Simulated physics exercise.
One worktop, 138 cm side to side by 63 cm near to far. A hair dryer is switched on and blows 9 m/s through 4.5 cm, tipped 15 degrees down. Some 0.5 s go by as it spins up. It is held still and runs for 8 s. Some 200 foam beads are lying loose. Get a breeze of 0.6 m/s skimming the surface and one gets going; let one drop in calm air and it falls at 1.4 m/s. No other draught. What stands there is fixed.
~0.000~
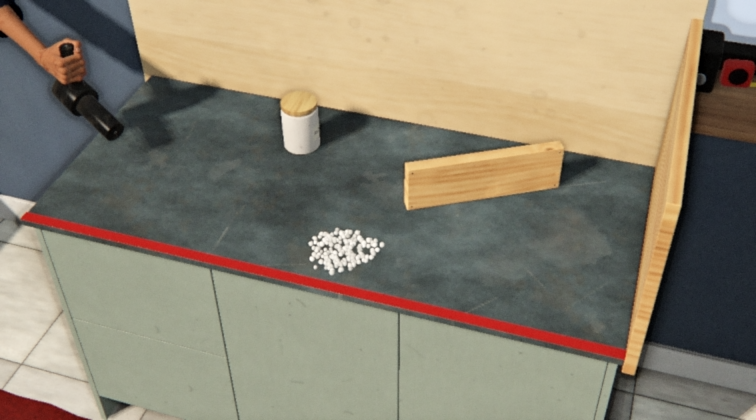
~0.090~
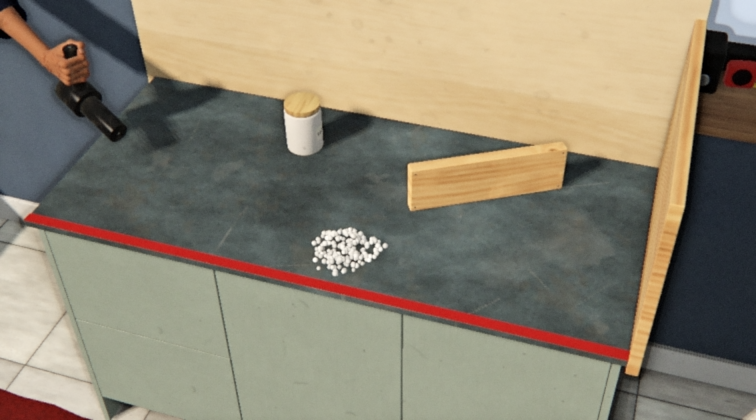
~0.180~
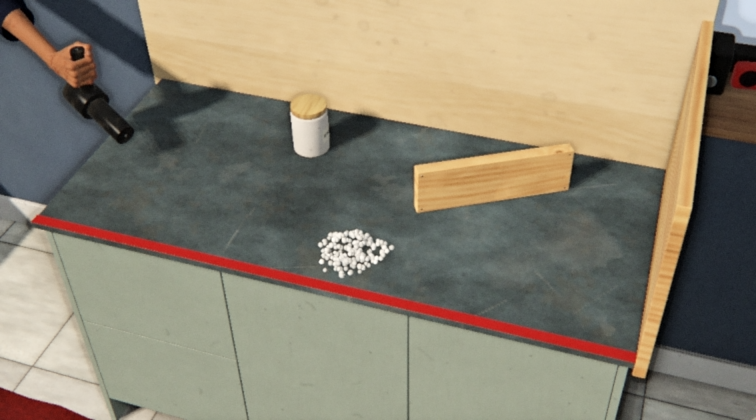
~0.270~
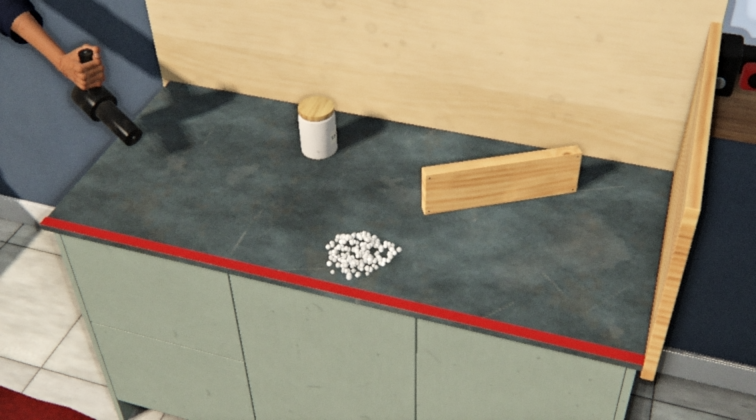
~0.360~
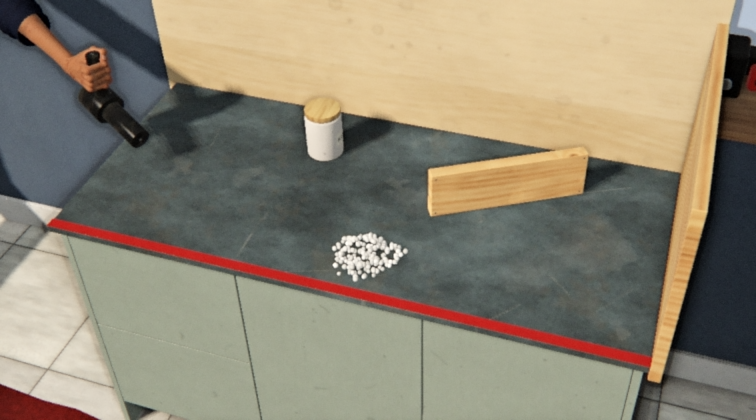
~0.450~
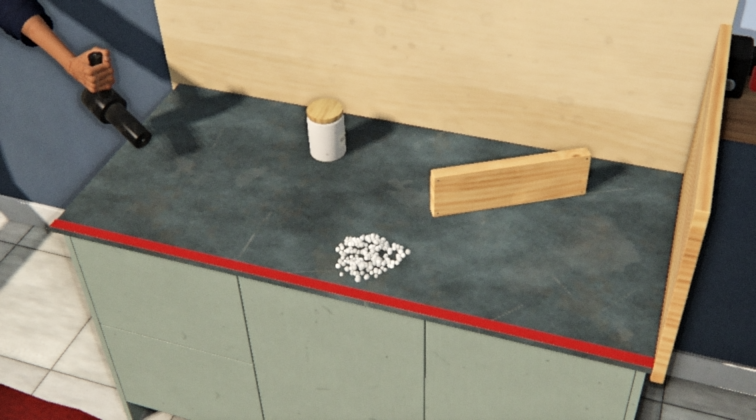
On a dark worktop with a red front edge, a hand held a black hair dryer pointed down toward loose white beads, near a lidded jar and a wooden board, and nothing on it stirred.
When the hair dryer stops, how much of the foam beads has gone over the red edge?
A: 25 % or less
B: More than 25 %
B, more than 25 %.
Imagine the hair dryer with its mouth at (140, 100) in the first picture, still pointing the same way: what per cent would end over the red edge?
Around 100 per cent would end up there.
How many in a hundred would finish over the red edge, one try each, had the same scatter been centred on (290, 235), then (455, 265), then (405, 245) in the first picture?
50 %, 25 %, 30 %.
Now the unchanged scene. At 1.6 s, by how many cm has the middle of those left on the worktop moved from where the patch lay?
Centre offset: Approx. 55 cm.
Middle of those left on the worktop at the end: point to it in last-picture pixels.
The middle lands close to (661, 299) in pixels.
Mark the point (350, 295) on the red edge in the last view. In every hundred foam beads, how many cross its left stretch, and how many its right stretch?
Roughly 0 % cross the left stretch, and around 60 % the right stretch.
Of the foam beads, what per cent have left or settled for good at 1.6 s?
Estimated share: Near 50 %.
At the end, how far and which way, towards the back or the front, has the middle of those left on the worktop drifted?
It has shifted to the far side, by around 5 cm.
After 1.6 s, 51 % are over the red edge; the middle of those still in play is near (625, 298); 52 % have settled or left.
After 2.6 s, 52 % are over the red edge; the middle of those still in play is near (659, 300); 60 % have settled or left.
After 4.4 s, 54 % are over the red edge; the middle of those still in play is near (660, 300); 66 % have settled or left.
After 8.0 s, at the end, 56 % are over the red edge; the middle of those still in play is near (659, 300).
